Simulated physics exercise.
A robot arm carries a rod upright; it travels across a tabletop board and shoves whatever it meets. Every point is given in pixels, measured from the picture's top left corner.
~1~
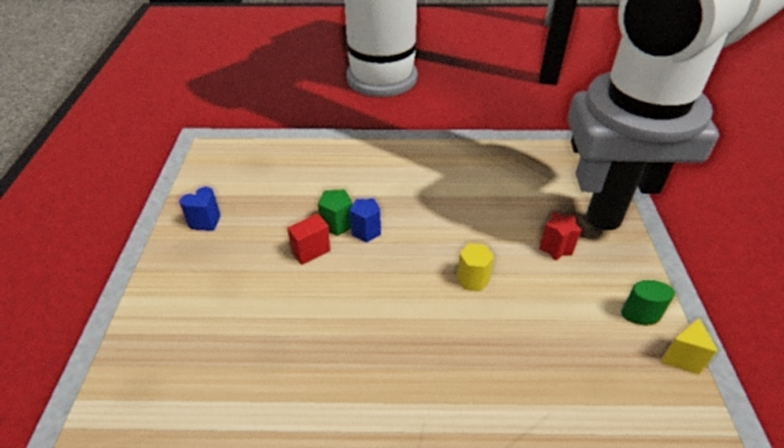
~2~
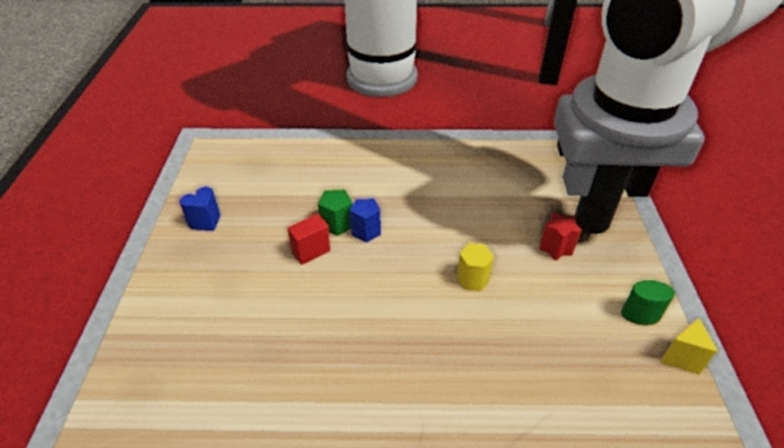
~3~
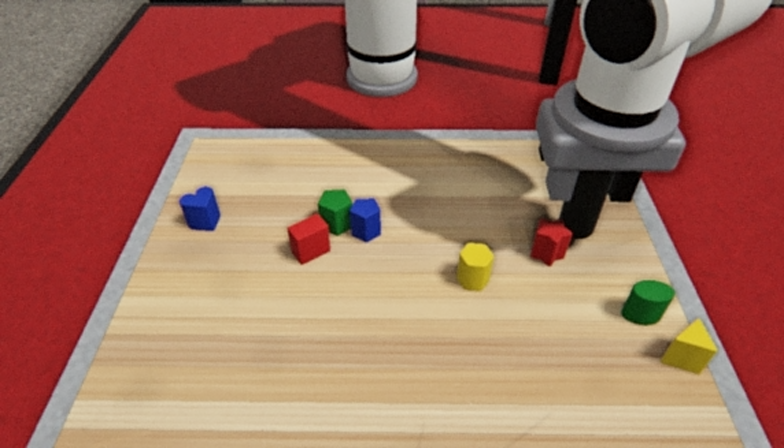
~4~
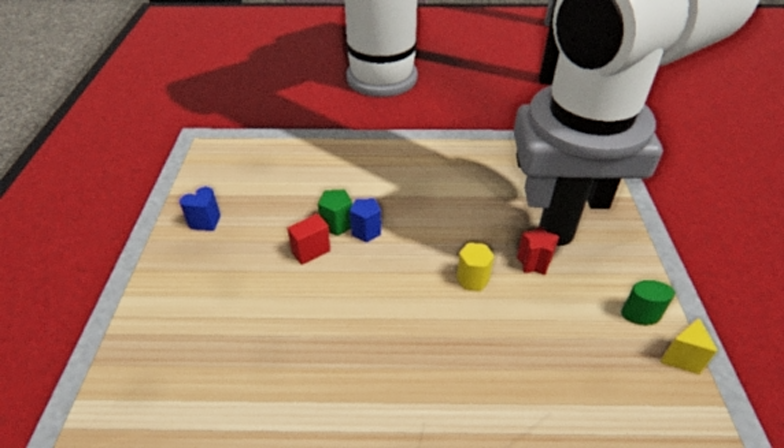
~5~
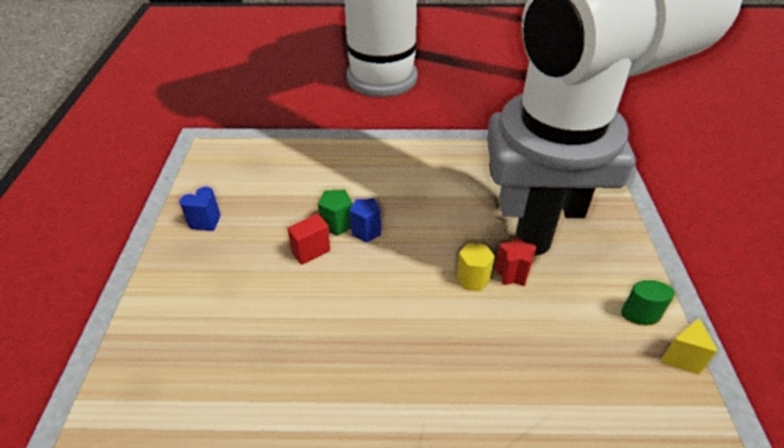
The clip shows a robot arm over a wooden board of colored blocks, its black rod moving left to the red star-shaped block and pushing it left and slightly downward, close beside the yellow hexagon, while the other blocks stay still.
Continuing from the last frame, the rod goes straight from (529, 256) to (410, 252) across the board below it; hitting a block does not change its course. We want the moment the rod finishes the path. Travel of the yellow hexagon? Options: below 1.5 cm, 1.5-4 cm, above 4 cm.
The answer here is less than 1.5 cm.
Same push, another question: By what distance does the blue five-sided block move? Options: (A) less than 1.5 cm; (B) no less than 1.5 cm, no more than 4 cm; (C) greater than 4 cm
Answer: A.
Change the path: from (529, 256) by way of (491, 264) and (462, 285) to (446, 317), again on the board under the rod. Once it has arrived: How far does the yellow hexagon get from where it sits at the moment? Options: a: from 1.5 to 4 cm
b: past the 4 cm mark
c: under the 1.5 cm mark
The correct letter is b.
On the path given first. One third of the way, rod (491, 243); yellow hexagon (470, 259), turned 20° clockwise; red star-shaped block (503, 254), turned 45° anticlockwise.
Two thirds of the way, rod (450, 241); yellow hexagon (470, 259), turned 20° clockwise; red star-shaped block (502, 254), turned 50° anticlockwise.
At the end, rod (410, 239); blue five-sided block in place; yellow hexagon (470, 259), turned 20° clockwise; red star-shaped block (502, 254), turned 50° anticlockwise.
